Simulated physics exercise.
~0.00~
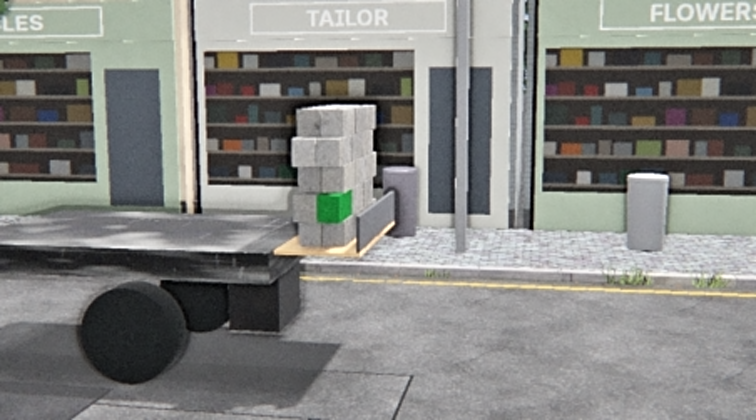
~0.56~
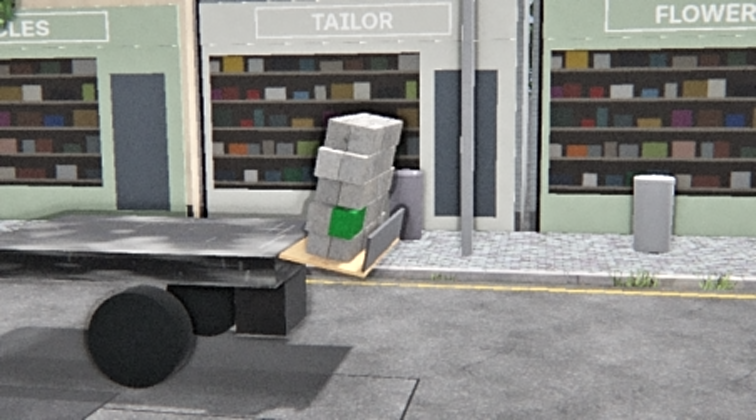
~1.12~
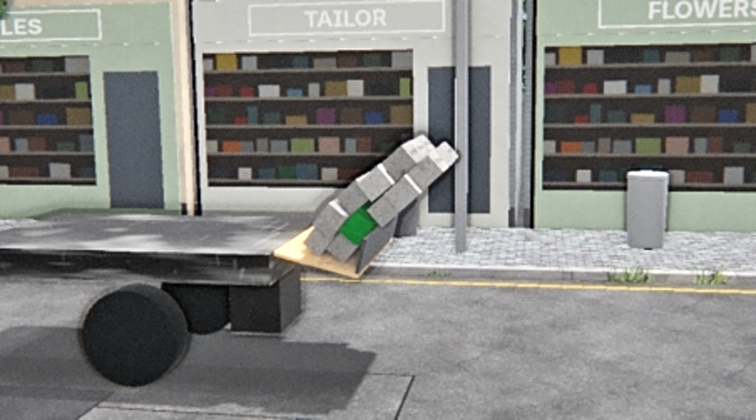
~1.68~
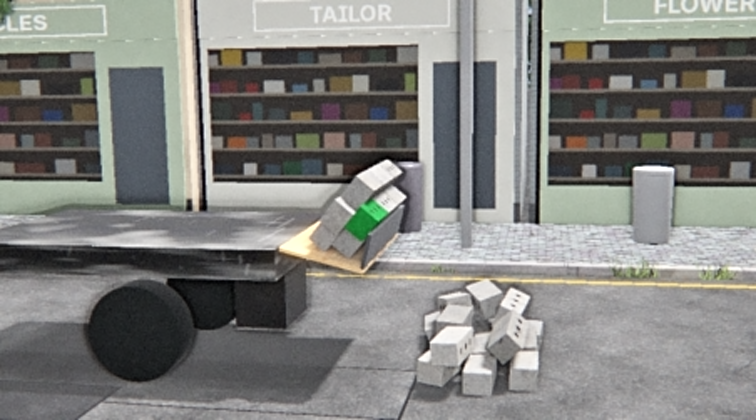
We see a stack of grey concrete blocks, one of them green, on a flap behind a flat-bed; the flap tilts down to the right, the stack leans, and upper blocks topple onto the road in a heap, while the green block and several others remain leaning on the flap.
